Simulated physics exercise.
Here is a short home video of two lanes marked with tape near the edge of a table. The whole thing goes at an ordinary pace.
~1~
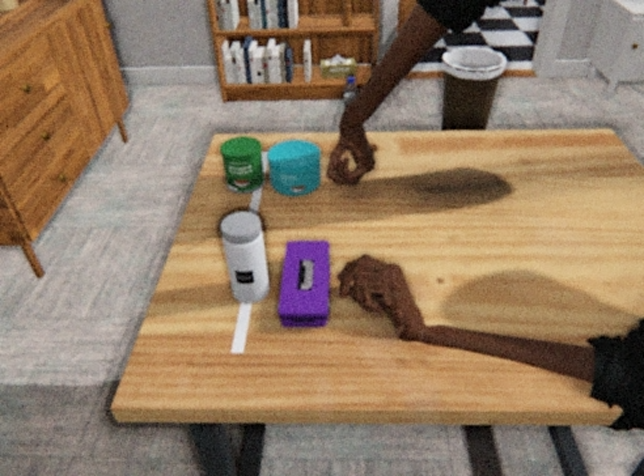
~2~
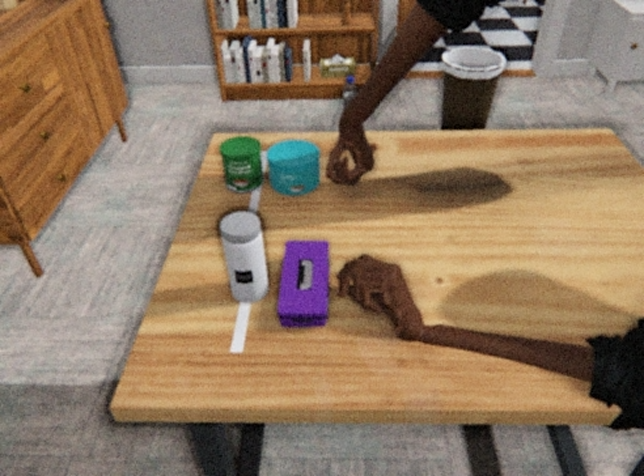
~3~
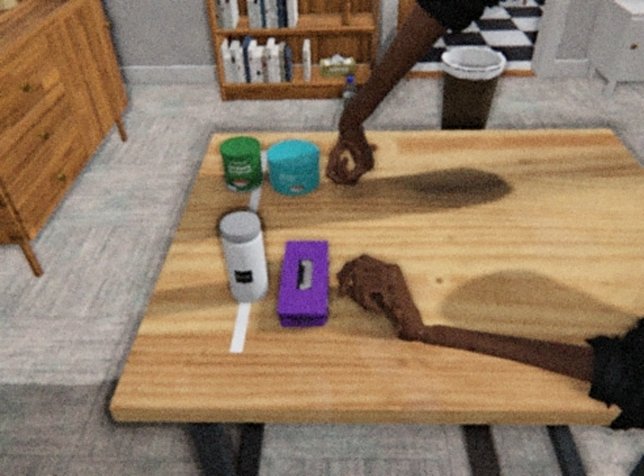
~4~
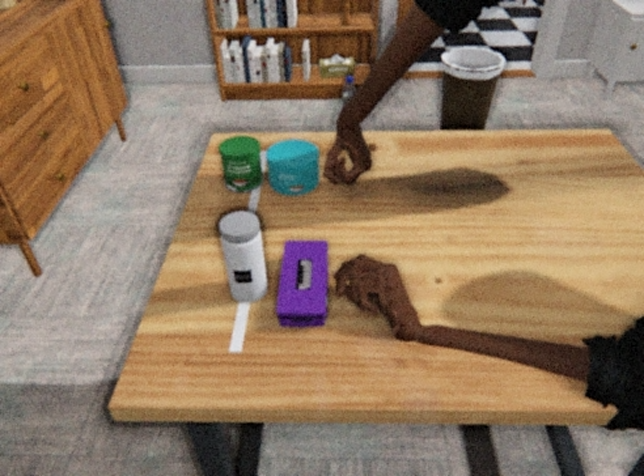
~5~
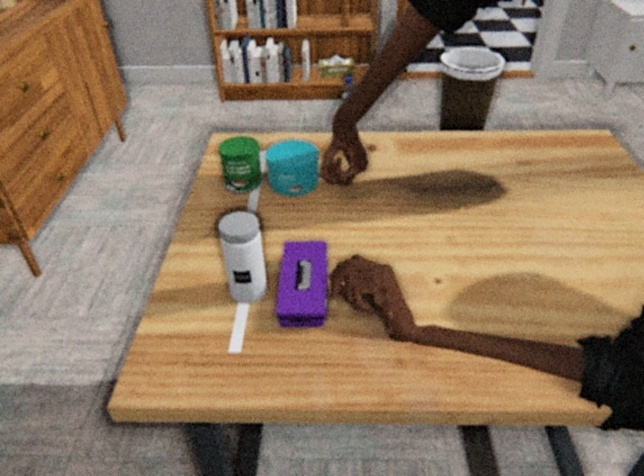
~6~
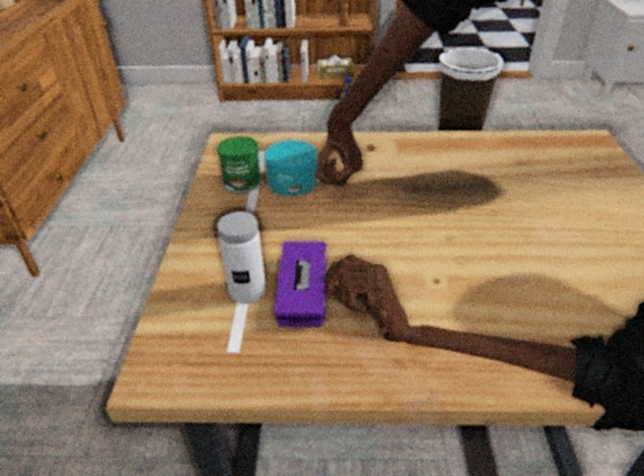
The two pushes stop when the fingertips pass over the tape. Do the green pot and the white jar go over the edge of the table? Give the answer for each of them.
As I see it, my guess is the green pot has come off afterwards; my guess is the white jar is still up there afterwards.
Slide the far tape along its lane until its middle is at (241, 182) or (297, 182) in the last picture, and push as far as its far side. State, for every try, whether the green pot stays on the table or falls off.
Well, it does not stay on the first time and does not go over the second time.
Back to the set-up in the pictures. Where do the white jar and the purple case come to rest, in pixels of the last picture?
Final centres, approx.: First (170, 259), second (216, 283).
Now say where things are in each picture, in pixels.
Green pot (244, 165); white jar (246, 259); turquoise tub (295, 168), in the first frame.
White jar (246, 259); purple case (305, 282), in the second frame.
Green pot (242, 165); turquoise tub (294, 168), in the third frame.
White jar (245, 258); purple case (304, 282), in the fourth frame.
Green pot (241, 165); turquoise tub (293, 168), in the fifth frame.
Green pot (240, 165); white jar (243, 259); purple case (303, 283), in the sixth frame.
Then, 0.92 s past the last view, green pot travelled about its own width near (192, 165); white jar travelled about its own width near (189, 258).
Then, 1.34 s past the last view, green pot leaning 56° off how it started near (161, 196); white jar travelled well along near (170, 258).
Then, 1.62 s past the last view, green pot in the air near (179, 385); white jar travelled well along near (170, 258).
Finally, the green pot falls off the table; the white jar remains on top, near (170, 258).
